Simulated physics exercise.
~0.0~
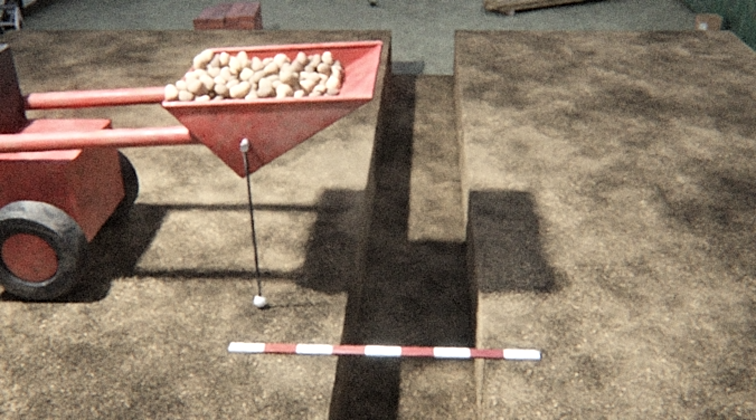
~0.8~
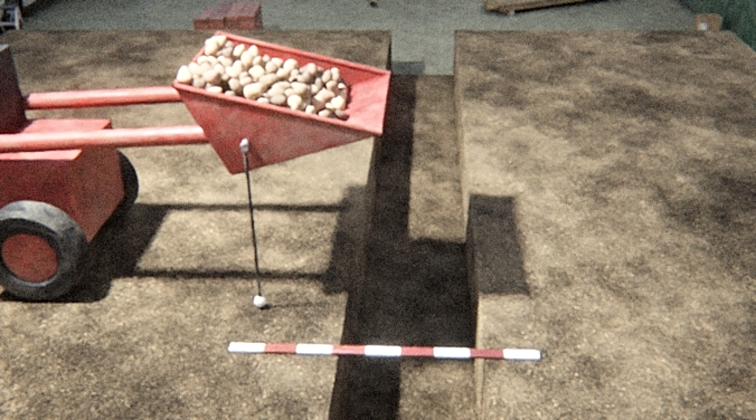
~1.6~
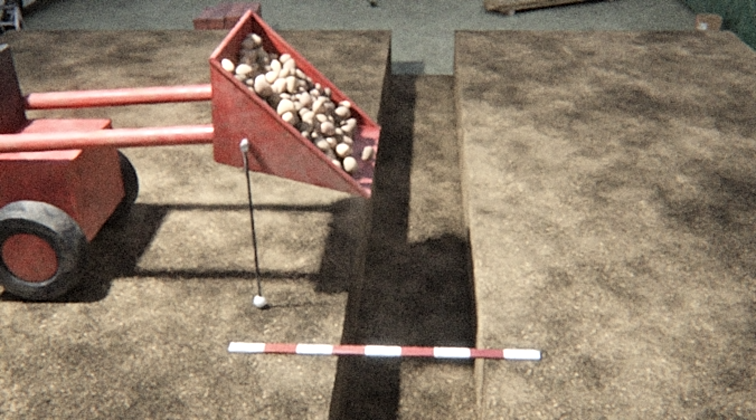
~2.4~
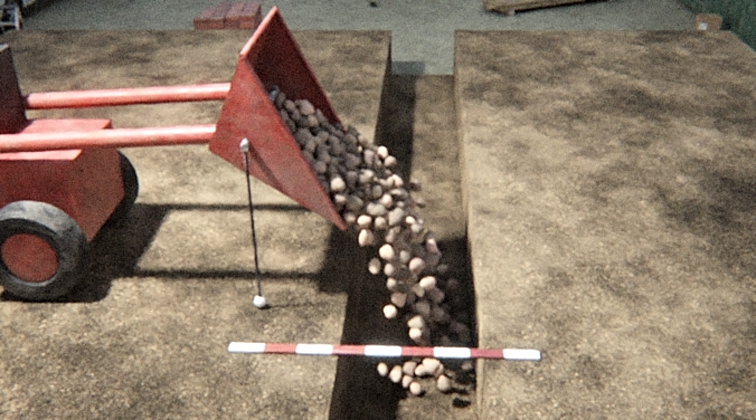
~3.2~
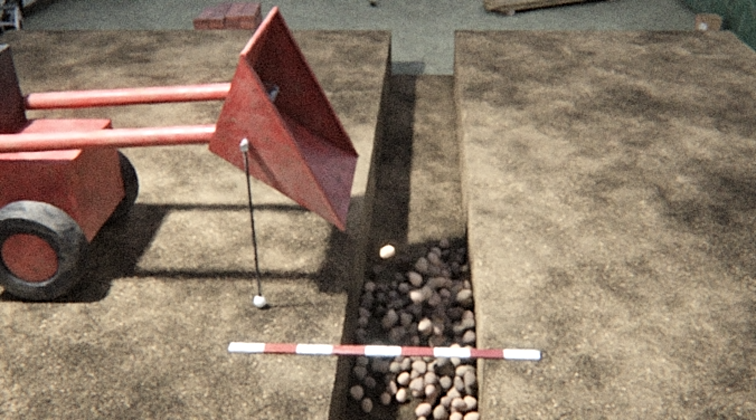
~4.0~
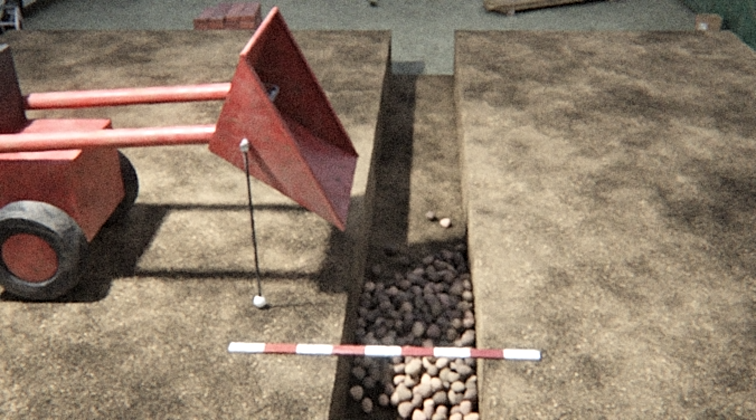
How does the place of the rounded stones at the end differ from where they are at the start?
At the start the stones are piled in the red bucket above the ground. At the end they lie in the trench, lower and to the right of where they began.
The clip shows a red loader holding a bucket of rounded stones beside a straight-sided trench; the bucket tips forward to the right, the stones slide out and tumble down, and they end heaped in the trench while the emptied bucket stays tilted.
